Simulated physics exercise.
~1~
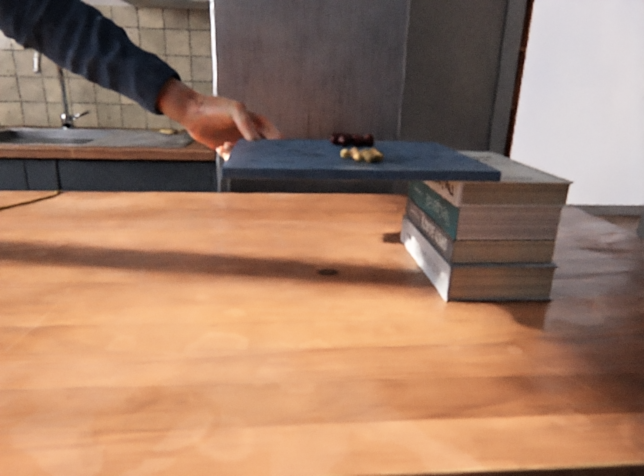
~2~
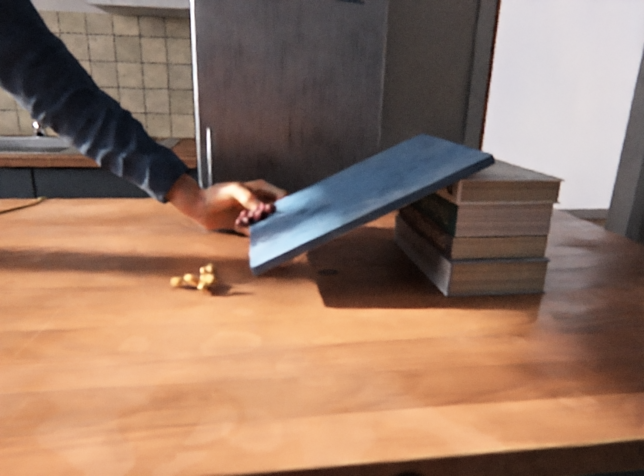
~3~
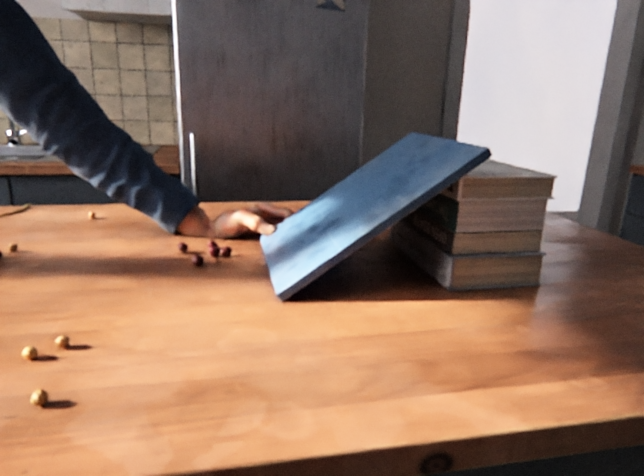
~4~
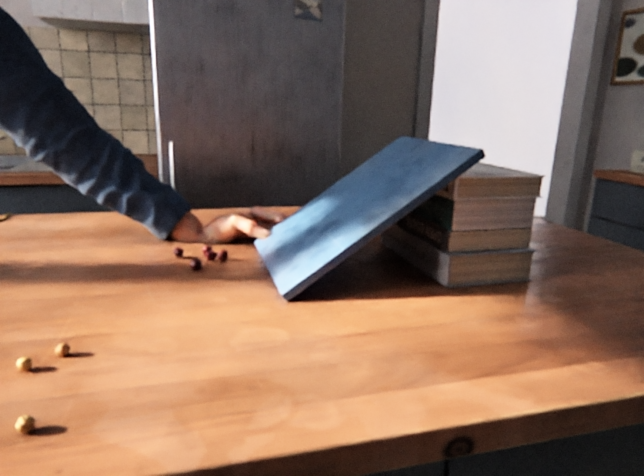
In a kitchen, a wooden counter is seen from the front as the view drifts slightly sideways. A dark blue board rests at one end on a stack of books at the right, while a hand from the left holds its other end level, with a yellowish heap in front of a dark red one on top. The hand lowers the held end to the counter, and both heaps slide off leftward. The yellowish pieces scatter far across the counter, several leaving view, while the dark red ones stop near the hand beside the steeply sloping board.
